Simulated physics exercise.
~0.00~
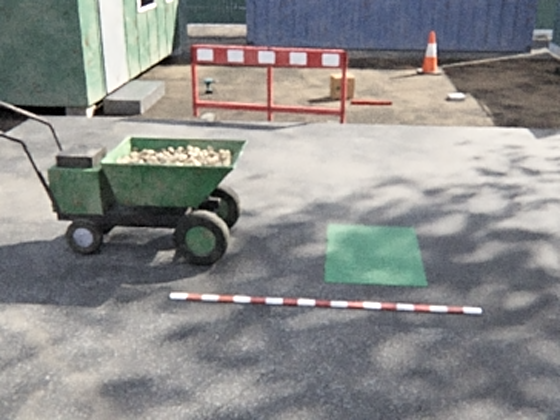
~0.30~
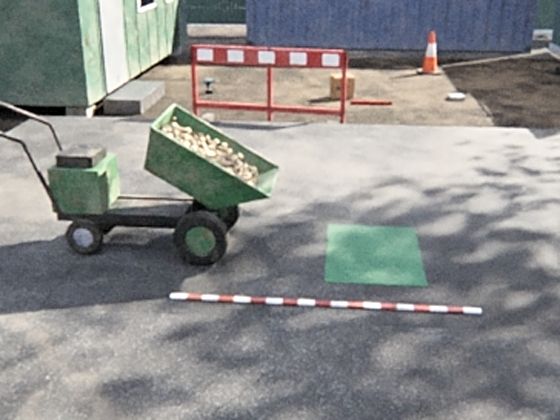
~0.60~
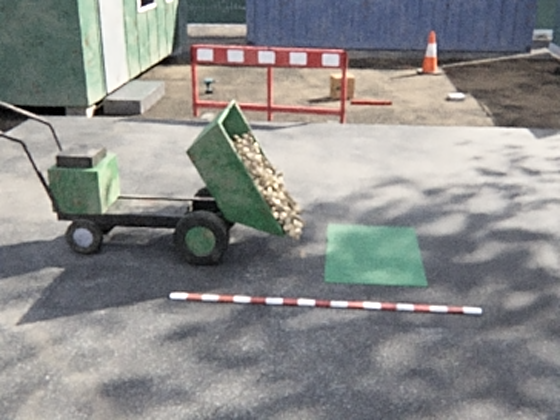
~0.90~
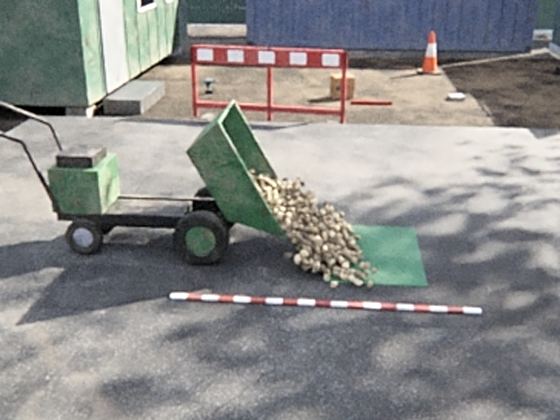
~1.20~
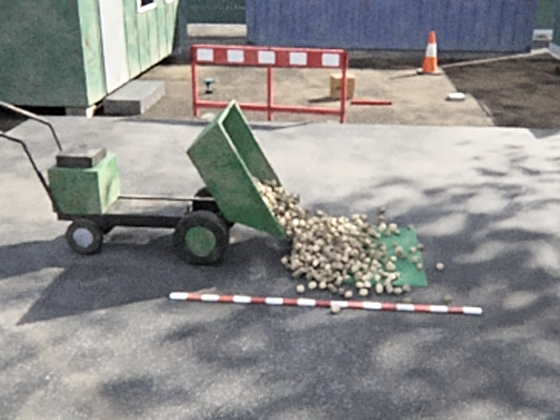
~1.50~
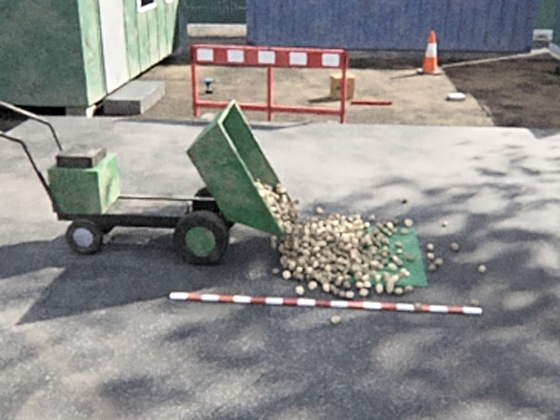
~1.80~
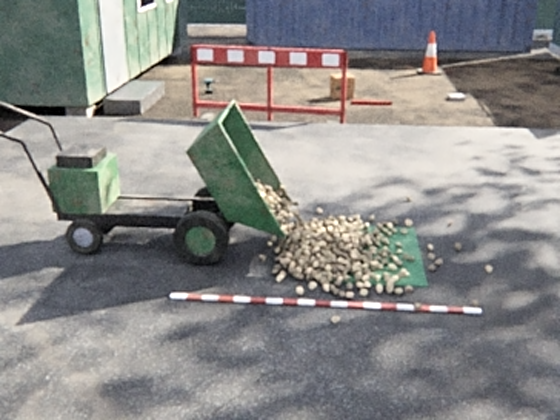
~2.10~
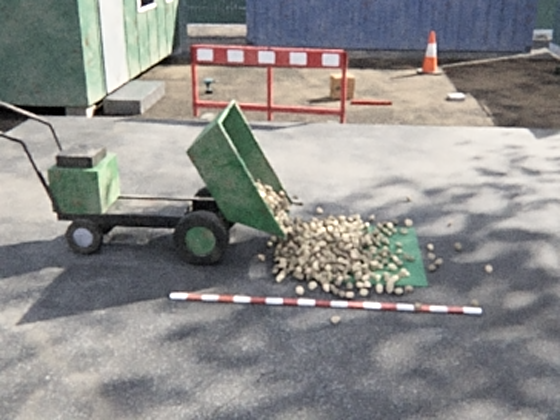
A small green powered barrow tipped its tray steeply forward to the right, and its load of pale stones slid out onto the ground, spreading partly over a green sheet, with a few scattered beyond and some still resting in the raised tray.
